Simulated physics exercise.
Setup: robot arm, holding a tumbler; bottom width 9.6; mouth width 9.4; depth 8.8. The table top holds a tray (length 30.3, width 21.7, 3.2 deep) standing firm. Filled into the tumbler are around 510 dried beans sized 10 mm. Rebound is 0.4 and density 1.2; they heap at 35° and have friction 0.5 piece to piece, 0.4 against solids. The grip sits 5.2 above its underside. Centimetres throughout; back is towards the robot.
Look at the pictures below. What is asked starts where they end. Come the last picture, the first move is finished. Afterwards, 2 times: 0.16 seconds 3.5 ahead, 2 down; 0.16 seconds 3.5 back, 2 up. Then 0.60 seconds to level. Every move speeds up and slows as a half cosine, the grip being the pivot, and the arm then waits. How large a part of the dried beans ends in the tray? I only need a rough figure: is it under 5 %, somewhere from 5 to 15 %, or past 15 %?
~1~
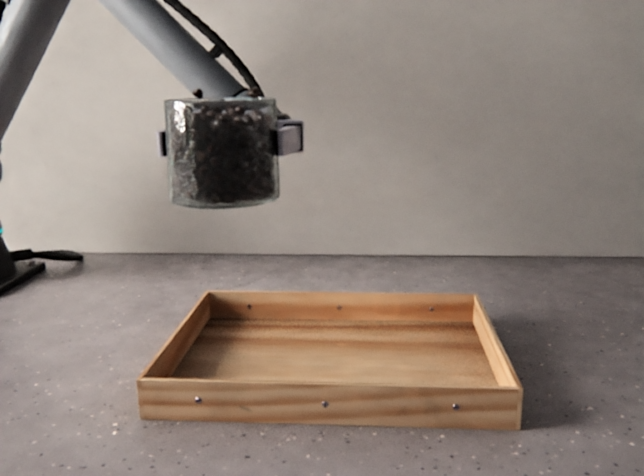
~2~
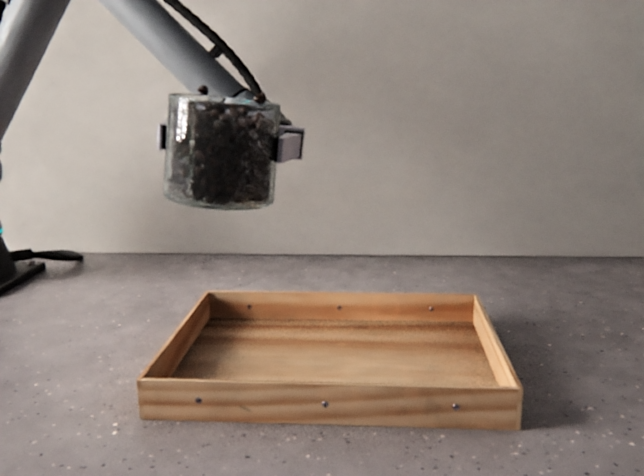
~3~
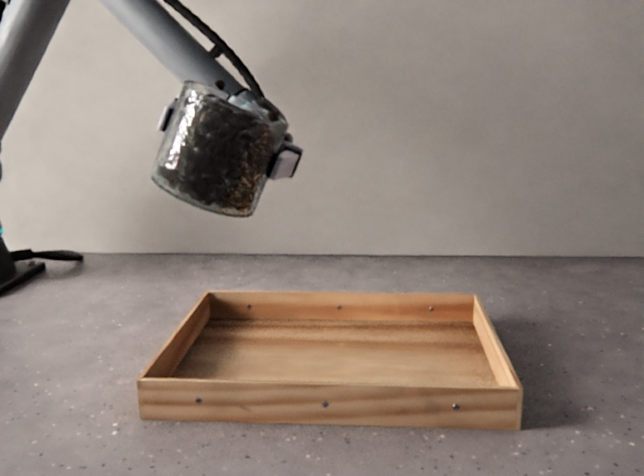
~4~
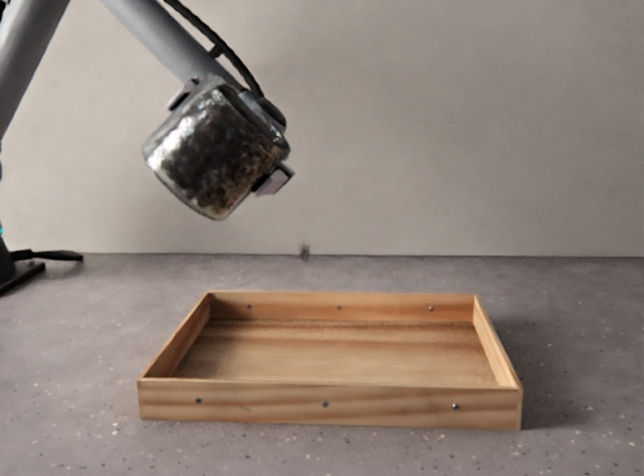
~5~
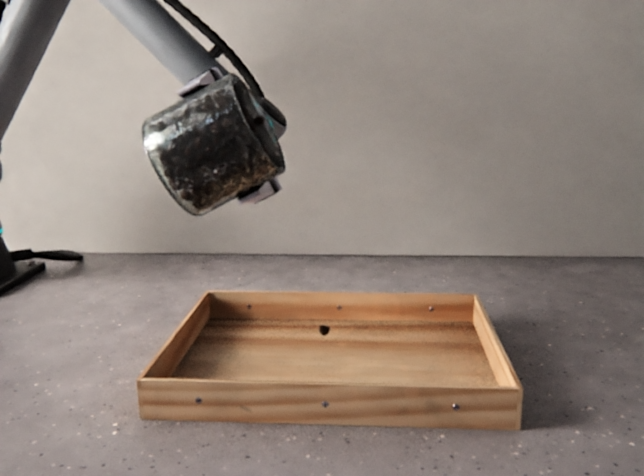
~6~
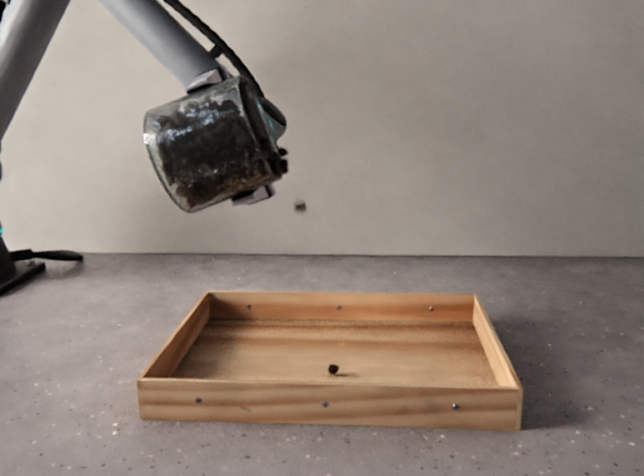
Roughly, it is somewhere from 5 to 15 %.
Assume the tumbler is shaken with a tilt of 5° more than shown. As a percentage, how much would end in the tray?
About 15 percent.
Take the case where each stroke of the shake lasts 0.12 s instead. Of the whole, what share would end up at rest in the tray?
It would be some 20 %.
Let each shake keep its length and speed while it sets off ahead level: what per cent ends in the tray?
About 25 per cent.
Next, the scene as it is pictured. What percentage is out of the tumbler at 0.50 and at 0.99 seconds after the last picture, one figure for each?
Estimates in order: Close to 5, close to 10.
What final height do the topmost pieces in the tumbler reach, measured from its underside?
Roughly 9.0 centimetres.
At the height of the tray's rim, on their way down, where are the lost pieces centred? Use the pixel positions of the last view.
They come through centred close to (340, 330).
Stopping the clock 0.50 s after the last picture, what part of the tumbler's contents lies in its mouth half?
Some 40 percent is in that half.
Then, 0.50 s after the last picture, tilted 70° forward, highest piece 23 above the table; 486 in the tumbler, 22 in the tray, 5 in flight or on a rim.
Then, 0.99 s after the last picture, tilted 26° forward, highest piece 24 above the table; 465 in the tumbler, 48 in the tray.
Then, 1.44 s after the last picture, level, highest piece 25 above the table; 465 in the tumbler, 48 in the tray.
Then, 2.49 s after the last picture, level, highest piece 25 above the table; 465 in the tumbler, 48 in the tray.
Final count, 465 in the tumbler, 48 in the tray. That is 9 % in the tray.
